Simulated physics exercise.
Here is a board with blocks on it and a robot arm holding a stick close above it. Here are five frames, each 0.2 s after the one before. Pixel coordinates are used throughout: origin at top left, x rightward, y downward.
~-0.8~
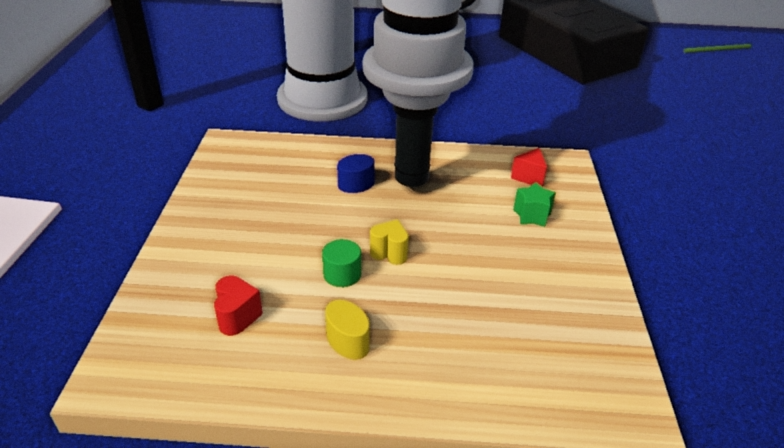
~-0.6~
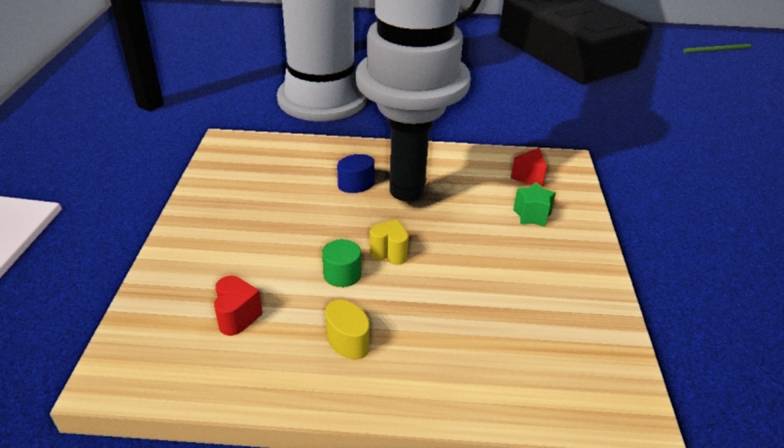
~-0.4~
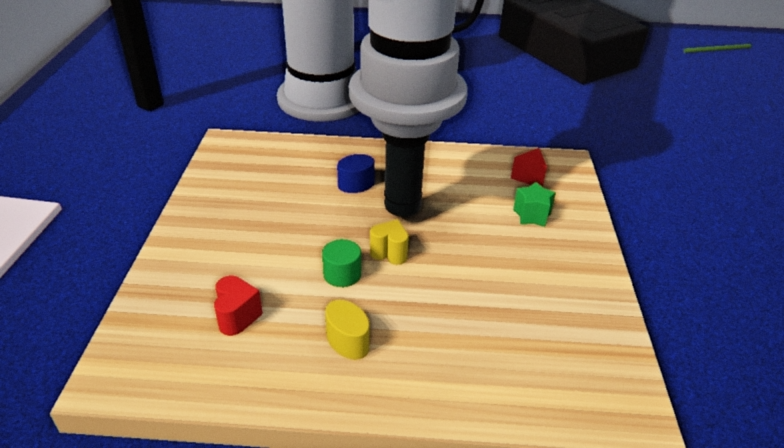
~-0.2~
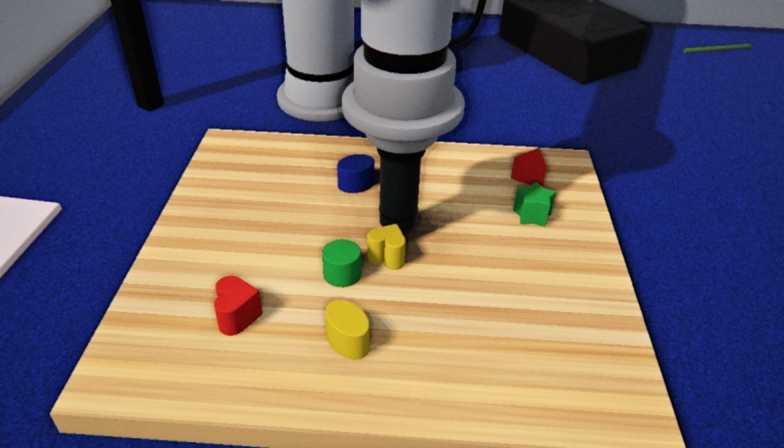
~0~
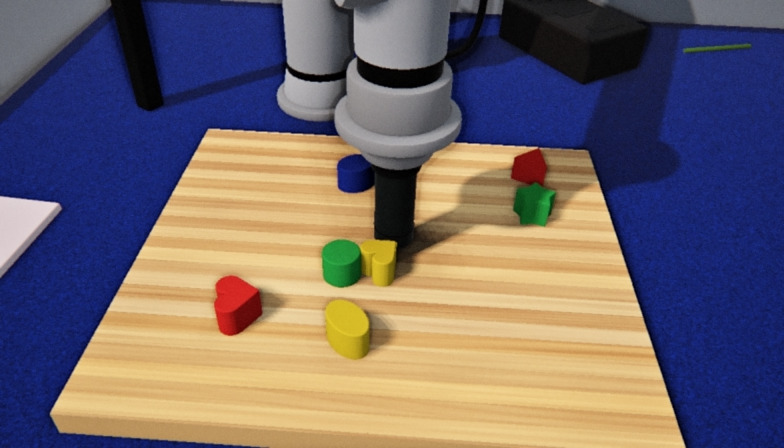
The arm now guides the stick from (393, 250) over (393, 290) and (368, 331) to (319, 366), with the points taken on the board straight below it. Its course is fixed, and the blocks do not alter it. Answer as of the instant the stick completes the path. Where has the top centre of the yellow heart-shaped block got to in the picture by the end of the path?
At roughly (335, 290).
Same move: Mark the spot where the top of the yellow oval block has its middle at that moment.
Roughly at (277, 359).
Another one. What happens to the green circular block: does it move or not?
That block stands still.
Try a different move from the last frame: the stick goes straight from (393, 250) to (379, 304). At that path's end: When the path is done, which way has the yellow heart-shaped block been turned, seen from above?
Looking down on the board, it turns clockwise.
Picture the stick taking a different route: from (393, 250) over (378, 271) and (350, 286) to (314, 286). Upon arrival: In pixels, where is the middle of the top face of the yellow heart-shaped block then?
The centre of its top face lies at (352, 289).
On the path given first. One third of the way, stick (393, 278); yellow heart-shaped block (360, 280), turned 65° clockwise.
Two thirds of the way, stick (368, 318); yellow oval block (335, 326); yellow heart-shaped block (336, 290), turned 110° clockwise.
At the end, stick (318, 353); green circular block still; yellow oval block (277, 359), turned 20° clockwise; yellow heart-shaped block (335, 290), turned 120° clockwise.
